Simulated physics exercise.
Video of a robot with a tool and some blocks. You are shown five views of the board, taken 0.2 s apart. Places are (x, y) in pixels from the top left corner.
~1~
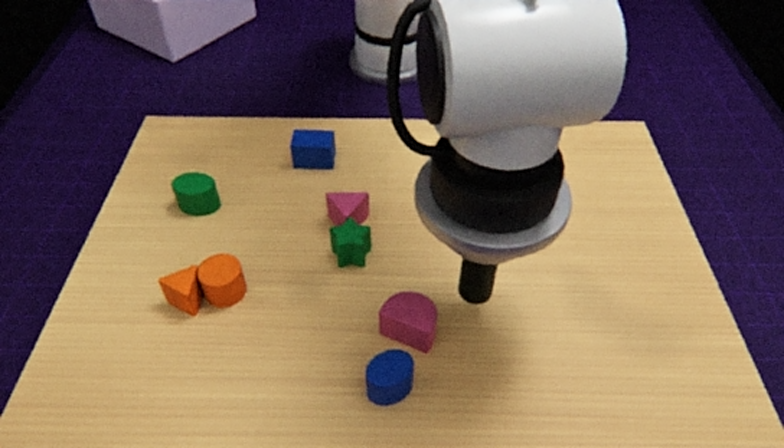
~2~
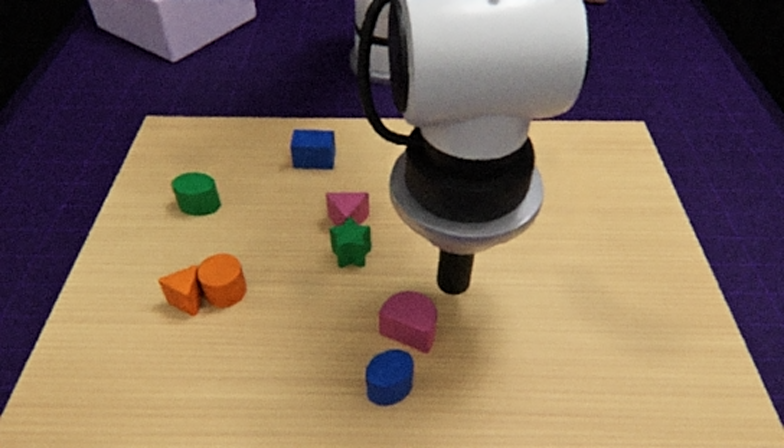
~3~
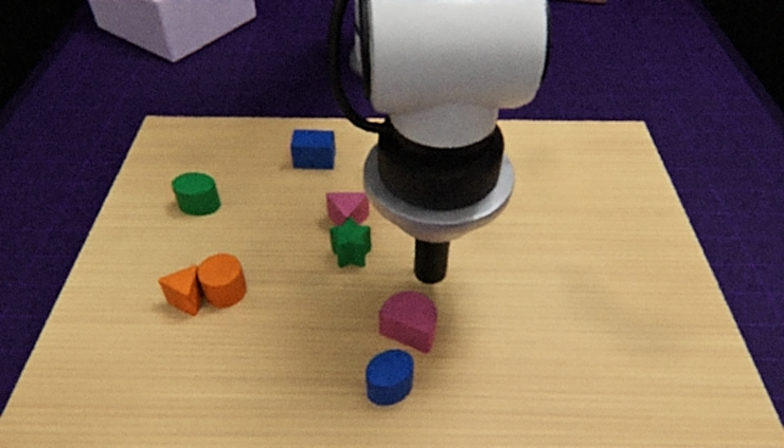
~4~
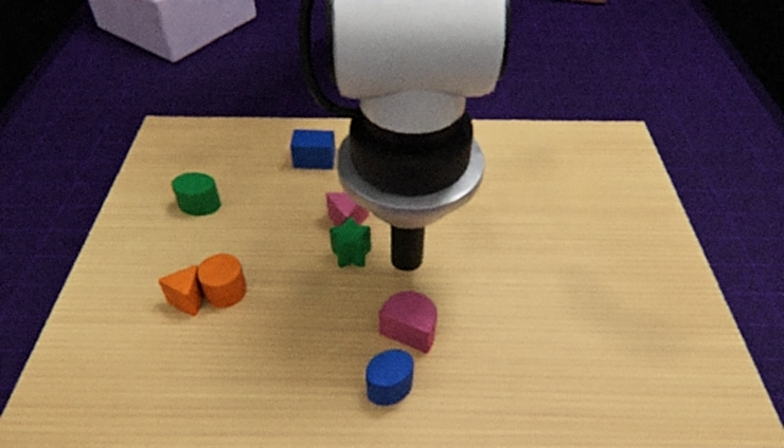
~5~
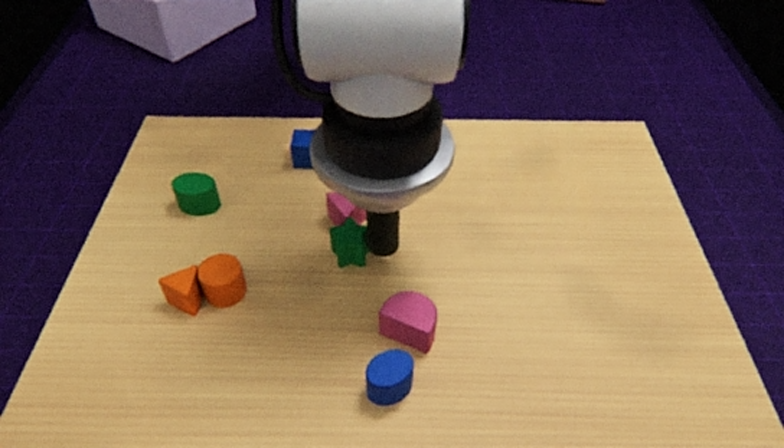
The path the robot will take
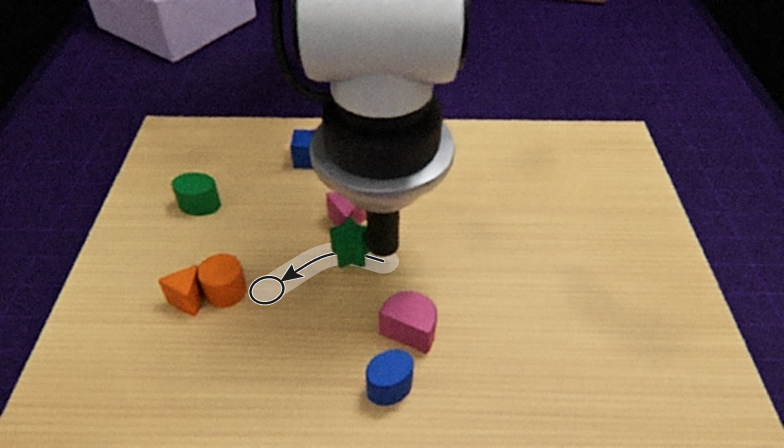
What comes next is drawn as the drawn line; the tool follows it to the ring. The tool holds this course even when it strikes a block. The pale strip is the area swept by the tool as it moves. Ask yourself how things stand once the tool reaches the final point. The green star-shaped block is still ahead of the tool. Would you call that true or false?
False
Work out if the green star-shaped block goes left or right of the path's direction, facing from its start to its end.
Out to the right.
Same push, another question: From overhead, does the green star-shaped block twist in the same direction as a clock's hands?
That would be a yes.
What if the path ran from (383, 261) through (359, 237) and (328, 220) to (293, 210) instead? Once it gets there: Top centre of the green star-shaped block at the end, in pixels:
Most likely (320, 221).
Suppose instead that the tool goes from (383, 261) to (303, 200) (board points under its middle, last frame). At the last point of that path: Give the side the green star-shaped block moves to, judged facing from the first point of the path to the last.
It heads left.
The drawn path runs from (383, 261) over (343, 253) and (303, 267) to (267, 290).
On the path given first. One third of the way, tool at (340, 237); pink three-sided block at (338, 199), turned 45° clockwise; green star-shaped block at (310, 225).
Two thirds of the way, tool at (300, 252); pink three-sided block at (338, 199), turned 45° clockwise; green star-shaped block at (281, 228), turned 35° clockwise.
At the end, tool at (263, 274); orange disc not moved; pink three-sided block at (338, 199), turned 45° clockwise; green star-shaped block at (279, 229), turned 45° clockwise.
